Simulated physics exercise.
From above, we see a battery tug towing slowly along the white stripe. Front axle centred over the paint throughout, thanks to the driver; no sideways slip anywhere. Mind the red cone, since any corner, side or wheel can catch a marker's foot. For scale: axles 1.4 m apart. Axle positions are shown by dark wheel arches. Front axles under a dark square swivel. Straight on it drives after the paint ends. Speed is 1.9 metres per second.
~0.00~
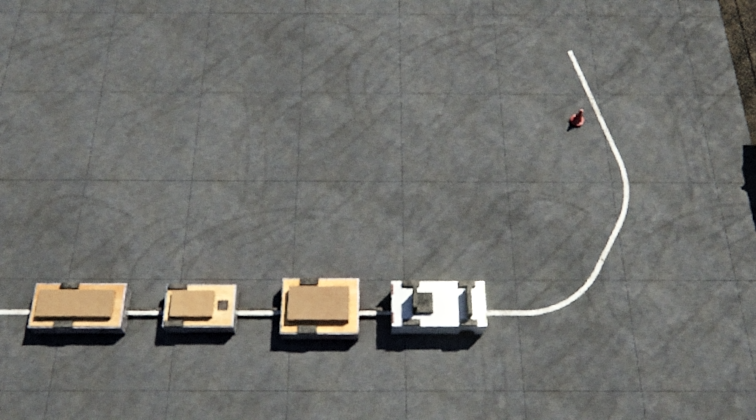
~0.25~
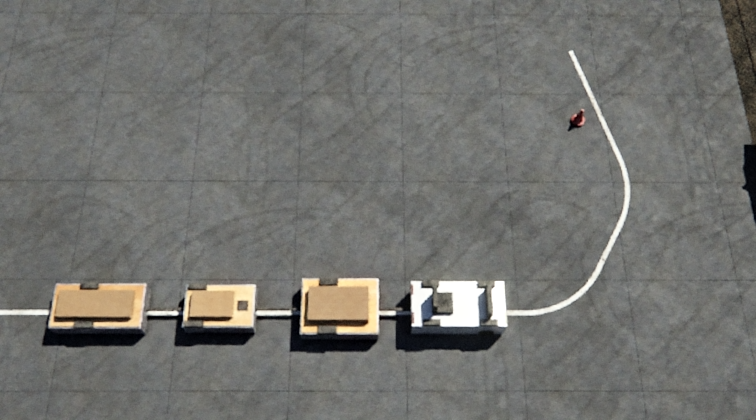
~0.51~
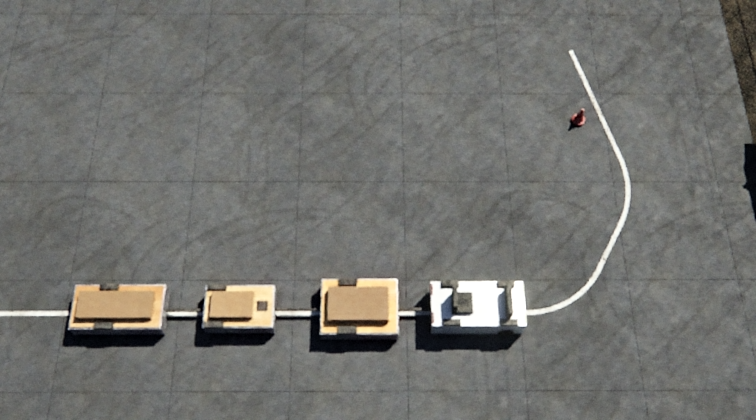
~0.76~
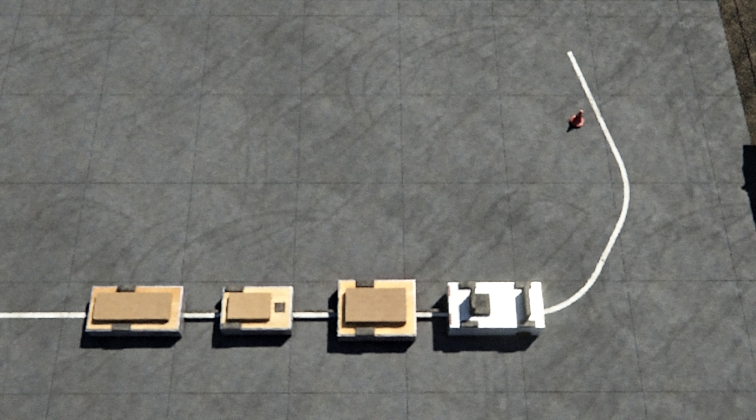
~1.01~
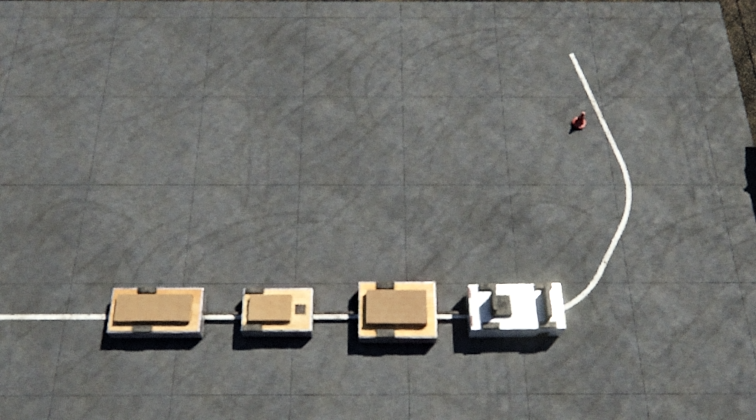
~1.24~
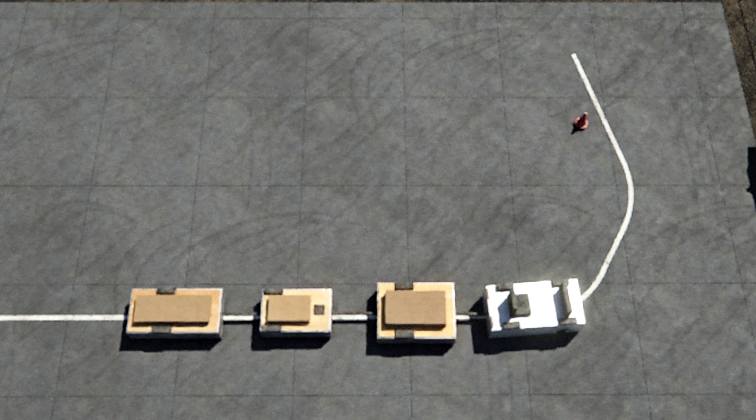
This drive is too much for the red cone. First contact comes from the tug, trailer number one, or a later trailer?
Contact is made first by the engine up front.
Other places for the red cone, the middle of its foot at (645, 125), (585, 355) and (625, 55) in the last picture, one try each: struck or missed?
Results in order - no collision, no collision, no collision.
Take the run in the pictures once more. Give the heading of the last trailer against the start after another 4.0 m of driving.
The last trailer is now at about 0 degrees to its starting heading.
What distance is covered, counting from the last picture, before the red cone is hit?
6.5 m.
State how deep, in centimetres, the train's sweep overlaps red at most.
Result - red: 80.
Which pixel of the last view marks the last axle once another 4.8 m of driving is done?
Near (331, 311).
After 3.9 s, the last axle is at (341, 311) of the last picture, 5 cm off the line.
After 4.8 s, the last axle is at (397, 311) of the last picture, 5 cm off the line; the battery tug has hit red.
After 6.6 s, the last axle is at (503, 289) of the last picture, 55 cm off the line.
After 11.9 s, the last axle is at (563, 30) of the last picture, 25 cm off the line; 1 of 1 struck in all.
